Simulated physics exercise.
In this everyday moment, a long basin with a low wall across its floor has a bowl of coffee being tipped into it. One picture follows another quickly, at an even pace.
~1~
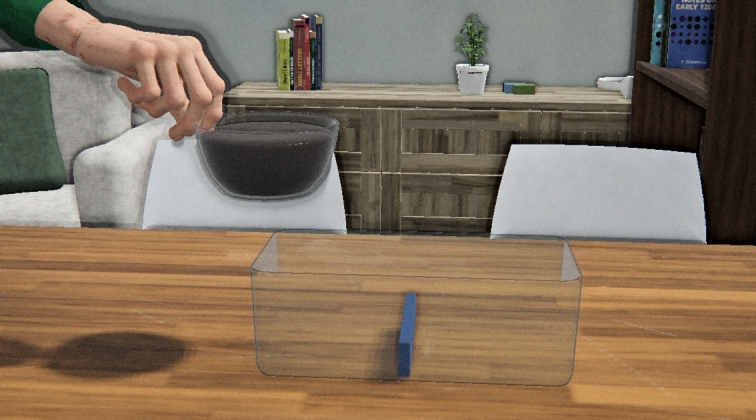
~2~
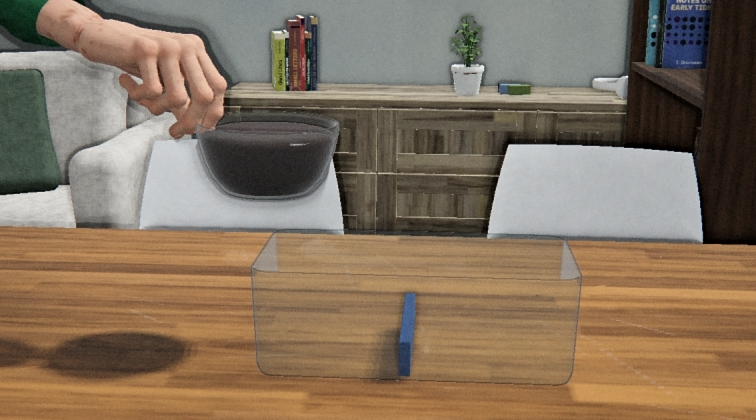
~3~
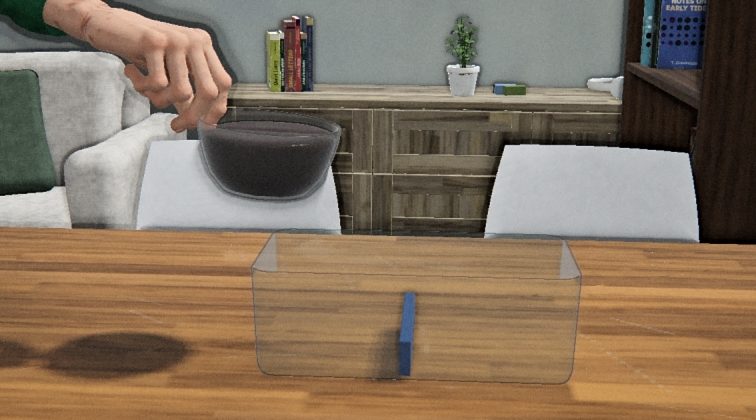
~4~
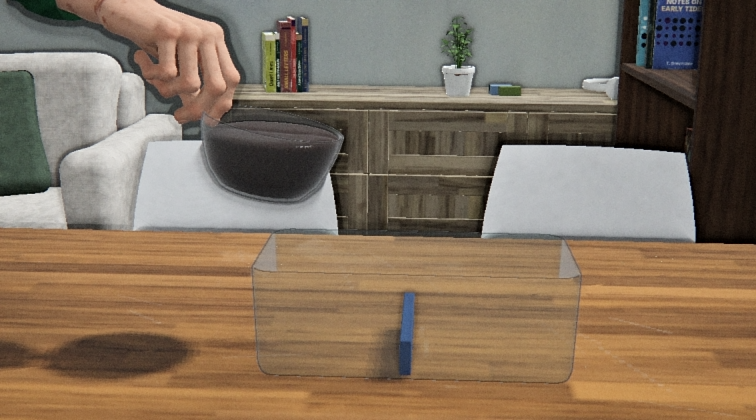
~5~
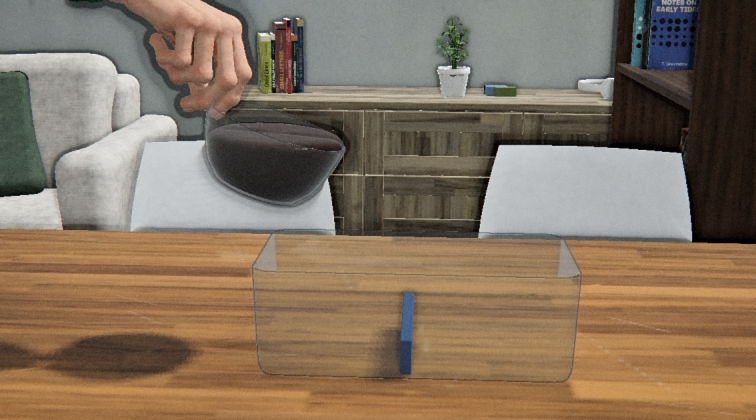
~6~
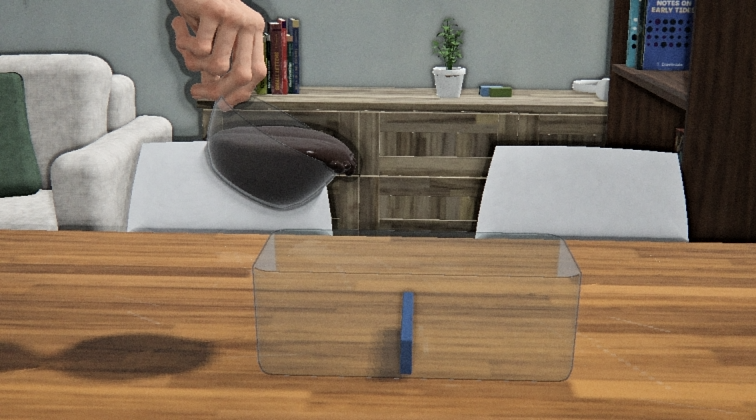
To begin with, a hand holds a clear bowl of dark liquid level above a long transparent basin with a low blue wall across its floor. The hand then tilts the bowl gradually to the right, more steeply as it goes, until the liquid reaches the right rim and begins to pass over it.
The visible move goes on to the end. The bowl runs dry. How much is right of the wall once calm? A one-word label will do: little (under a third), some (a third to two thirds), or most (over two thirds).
Little.
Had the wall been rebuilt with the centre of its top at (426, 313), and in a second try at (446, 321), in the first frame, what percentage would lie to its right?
That'd be about 10 percent for the first and about 15 percent for the other.
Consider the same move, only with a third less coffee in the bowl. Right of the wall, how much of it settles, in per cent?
That share would be some 5 parts in a hundred.
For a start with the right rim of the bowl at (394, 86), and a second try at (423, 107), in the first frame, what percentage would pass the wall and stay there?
First place gives some 80 %, second place some 90 %.
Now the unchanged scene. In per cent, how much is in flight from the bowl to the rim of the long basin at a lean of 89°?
It's close to 25 %.
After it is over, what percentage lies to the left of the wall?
I'd put it at about 75 per cent.
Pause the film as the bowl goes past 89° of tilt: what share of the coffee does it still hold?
Around 20 in a hundred.
A moment on, the tilt is 89° and 20 per cent is still to pour, 41 is left of the wall and 15 right of it.
Next, the tilt is 105° and 1 per cent is still to pour, 75 is left of the wall and 19 right of it.
Then the tilt is 105° and 0 per cent is still to pour, 76 is left of the wall and 22 right of it.
Later the tilt is 105° and 0 per cent is still to pour, 74 is left of the wall and 24 right of it.
Finally, 74 per cent lies left of the wall, 24 right of it and 3 outside.
